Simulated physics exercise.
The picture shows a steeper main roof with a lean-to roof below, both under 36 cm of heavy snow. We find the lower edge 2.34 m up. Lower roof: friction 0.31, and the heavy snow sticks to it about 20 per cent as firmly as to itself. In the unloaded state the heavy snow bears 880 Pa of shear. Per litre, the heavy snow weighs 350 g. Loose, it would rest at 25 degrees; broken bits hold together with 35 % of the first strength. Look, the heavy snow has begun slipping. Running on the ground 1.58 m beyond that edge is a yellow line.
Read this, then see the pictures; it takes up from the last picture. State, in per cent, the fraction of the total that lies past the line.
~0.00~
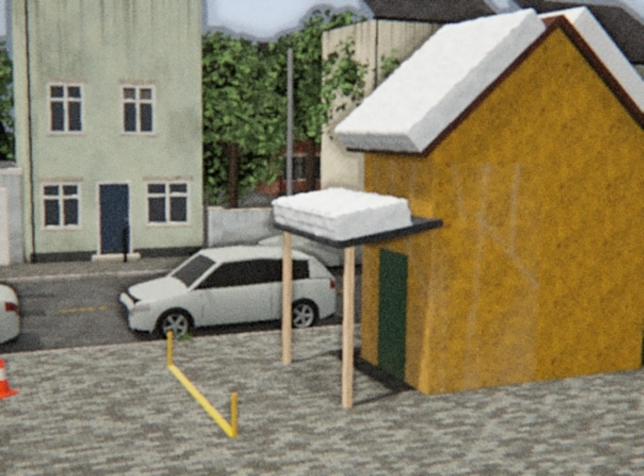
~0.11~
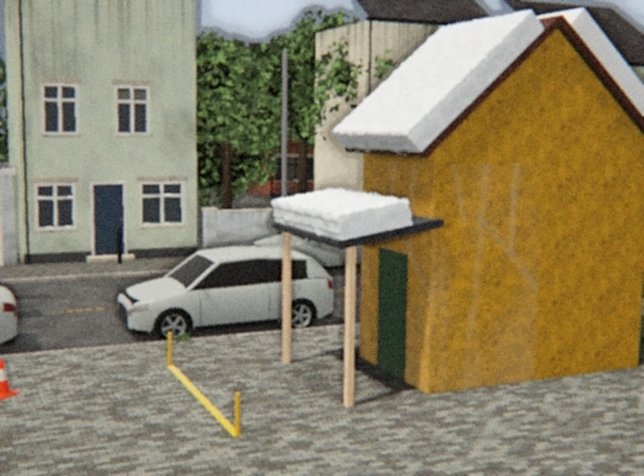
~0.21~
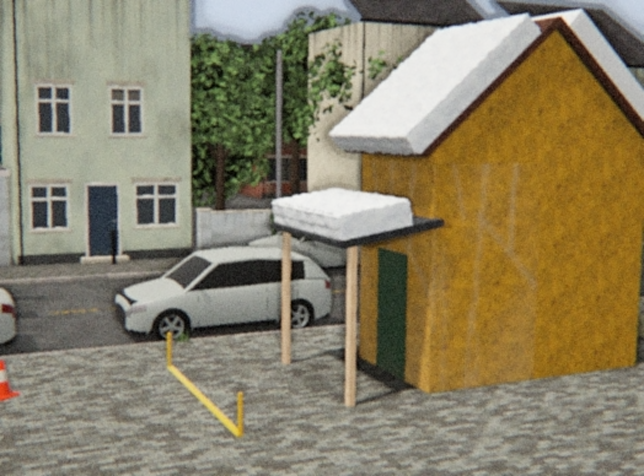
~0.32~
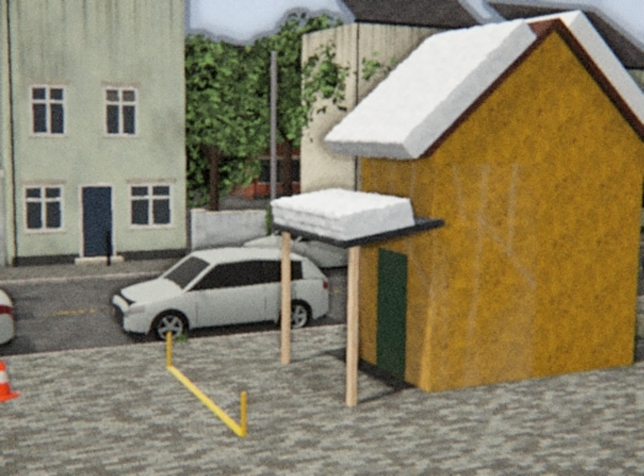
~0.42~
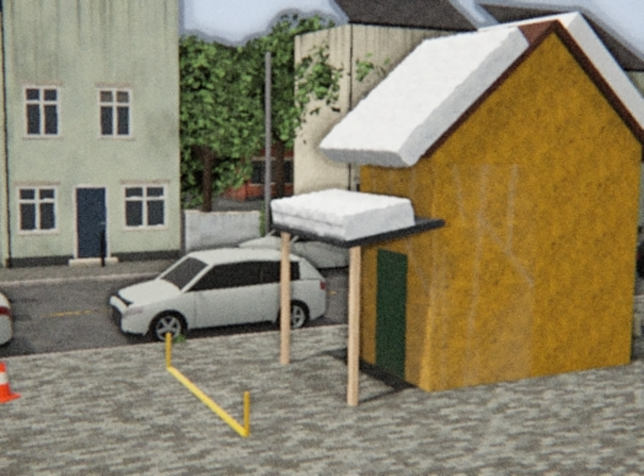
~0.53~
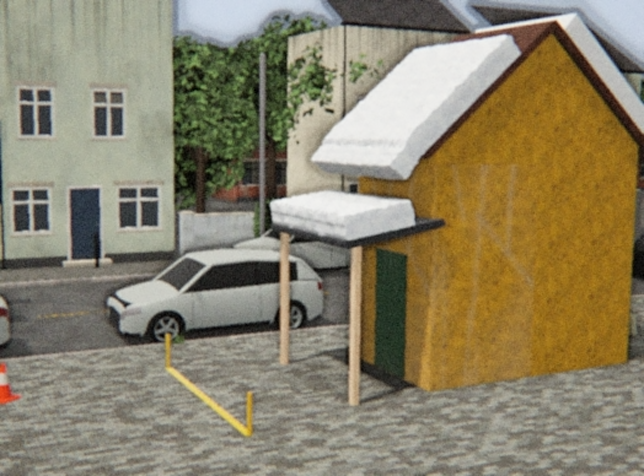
39 per cent.
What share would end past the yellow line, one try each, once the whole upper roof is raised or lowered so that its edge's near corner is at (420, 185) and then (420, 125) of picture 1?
25 %, then 50 %.
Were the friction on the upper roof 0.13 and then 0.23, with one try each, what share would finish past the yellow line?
First try 50 per cent, second try 50 per cent.
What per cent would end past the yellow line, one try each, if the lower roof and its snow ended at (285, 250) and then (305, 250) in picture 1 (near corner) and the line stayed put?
30 %, then 35 %.
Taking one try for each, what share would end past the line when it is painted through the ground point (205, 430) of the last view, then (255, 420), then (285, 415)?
30 %, then 50 %, then 60 %.
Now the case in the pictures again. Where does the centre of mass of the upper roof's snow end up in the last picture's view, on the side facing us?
(237, 391).
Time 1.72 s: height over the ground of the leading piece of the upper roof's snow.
I'd say around 0.2 metres.
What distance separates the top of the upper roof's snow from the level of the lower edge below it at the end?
Height above lower edge: Approx. 0.5 m.
After 1.07 s, none is below the lower edge and 0 % is past the line.
After 1.72 s, 44 % is below the lower edge and 4 % is past the line.
After 2.36 s, 71 % is below the lower edge and 37 % is past the line.
After 3.00 s, 79 % is below the lower edge and 39 % is past the line.
After 3.40 s, 79 % is below the lower edge and 39 % is past the line.
